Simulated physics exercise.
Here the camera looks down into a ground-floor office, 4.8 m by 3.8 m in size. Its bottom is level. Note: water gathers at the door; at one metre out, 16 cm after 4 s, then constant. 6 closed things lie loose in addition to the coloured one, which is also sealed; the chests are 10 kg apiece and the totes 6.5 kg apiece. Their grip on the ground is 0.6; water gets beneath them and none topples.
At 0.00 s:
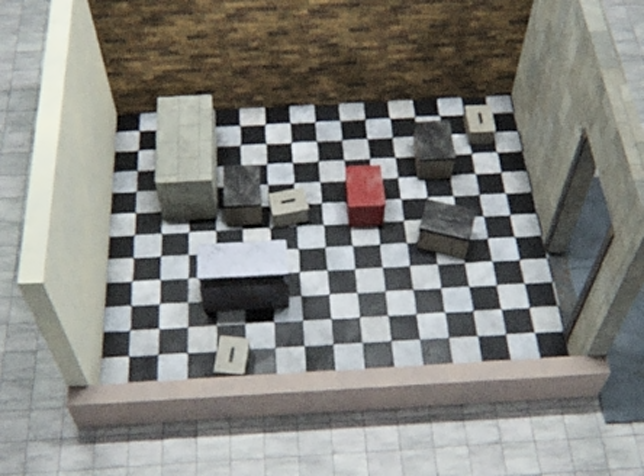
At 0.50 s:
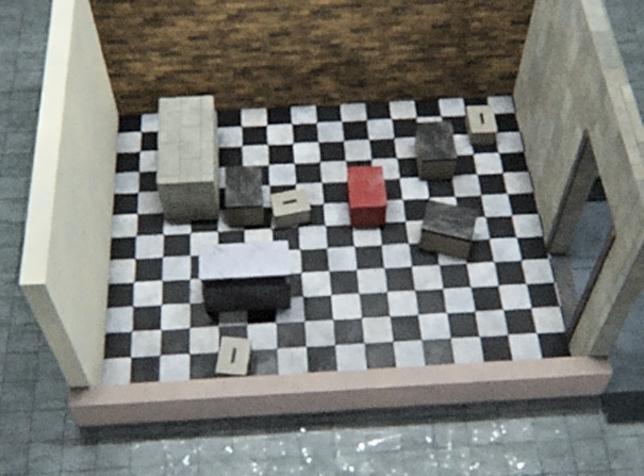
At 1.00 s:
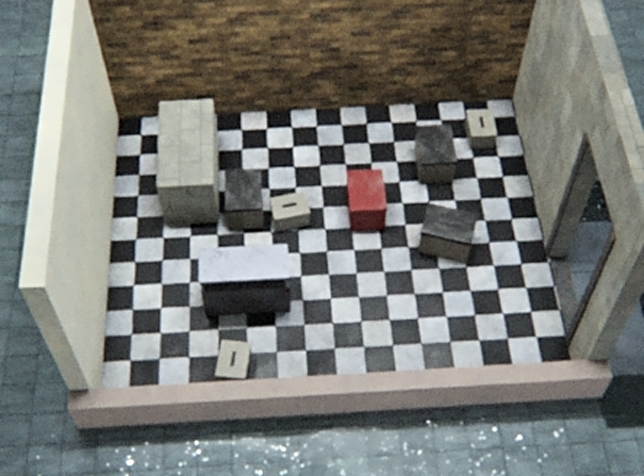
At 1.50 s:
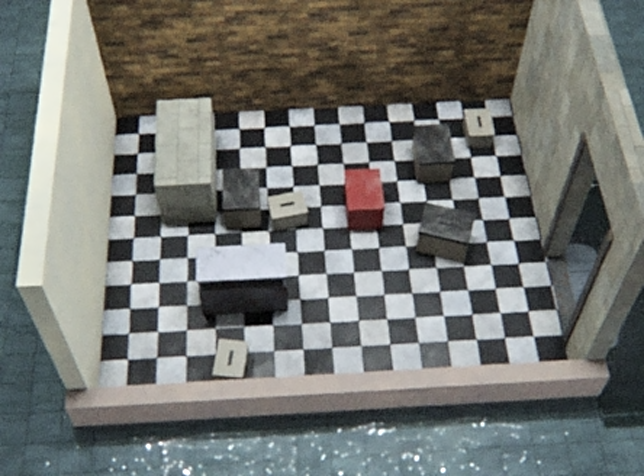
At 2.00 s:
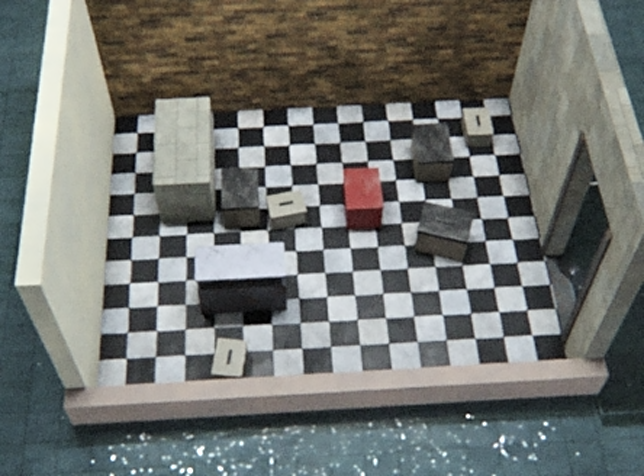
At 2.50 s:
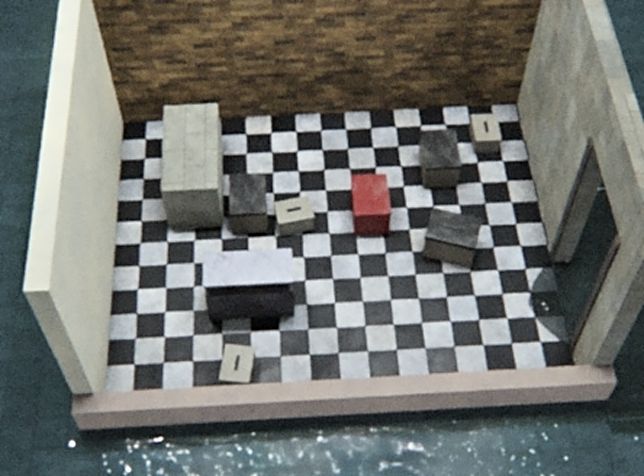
Ground-floor office with a checkered floor, water spreading around the outside and just entering the right-hand doorway, red chest staying still.
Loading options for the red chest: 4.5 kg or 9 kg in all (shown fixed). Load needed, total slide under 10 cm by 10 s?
Expect the smaller amount to be sufficient.
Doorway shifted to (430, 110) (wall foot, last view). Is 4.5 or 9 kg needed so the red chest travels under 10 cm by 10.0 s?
For that position, nothing offered succeeds.
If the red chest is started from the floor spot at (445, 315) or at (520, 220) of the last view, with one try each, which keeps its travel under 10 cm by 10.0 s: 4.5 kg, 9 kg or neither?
Neither mass does it, then the light mass does it.
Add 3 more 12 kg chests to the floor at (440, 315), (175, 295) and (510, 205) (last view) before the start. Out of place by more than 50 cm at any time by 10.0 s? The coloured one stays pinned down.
One by one: Too far, not far enough and not far enough.
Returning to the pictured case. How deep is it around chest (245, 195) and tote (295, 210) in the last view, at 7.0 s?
About 2 and 3 cm.
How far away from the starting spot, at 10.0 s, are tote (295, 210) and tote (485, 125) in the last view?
Shifts: 0 cm / 0 cm.
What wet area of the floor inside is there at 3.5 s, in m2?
Near 1.5 m2 in all.
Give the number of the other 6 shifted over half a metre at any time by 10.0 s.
The tally stands at 1.
After 3.5 s the red chest would be 0 cm from its start with 4.5 kg and 0 cm from its start with 9 kg; 0 cm of water round it then.
After 4.5 s the red chest would be 0 cm from its start with 4.5 kg and 0 cm from its start with 9 kg; 0 cm of water round it then.
After 7.0 s the red chest would be 0 cm from its start with 4.5 kg and 0 cm from its start with 9 kg; 1 cm of water round it then.
After 10.0 s the red chest would be 0 cm from its start with 4.5 kg and 0 cm from its start with 9 kg; 2 cm of water round it then.
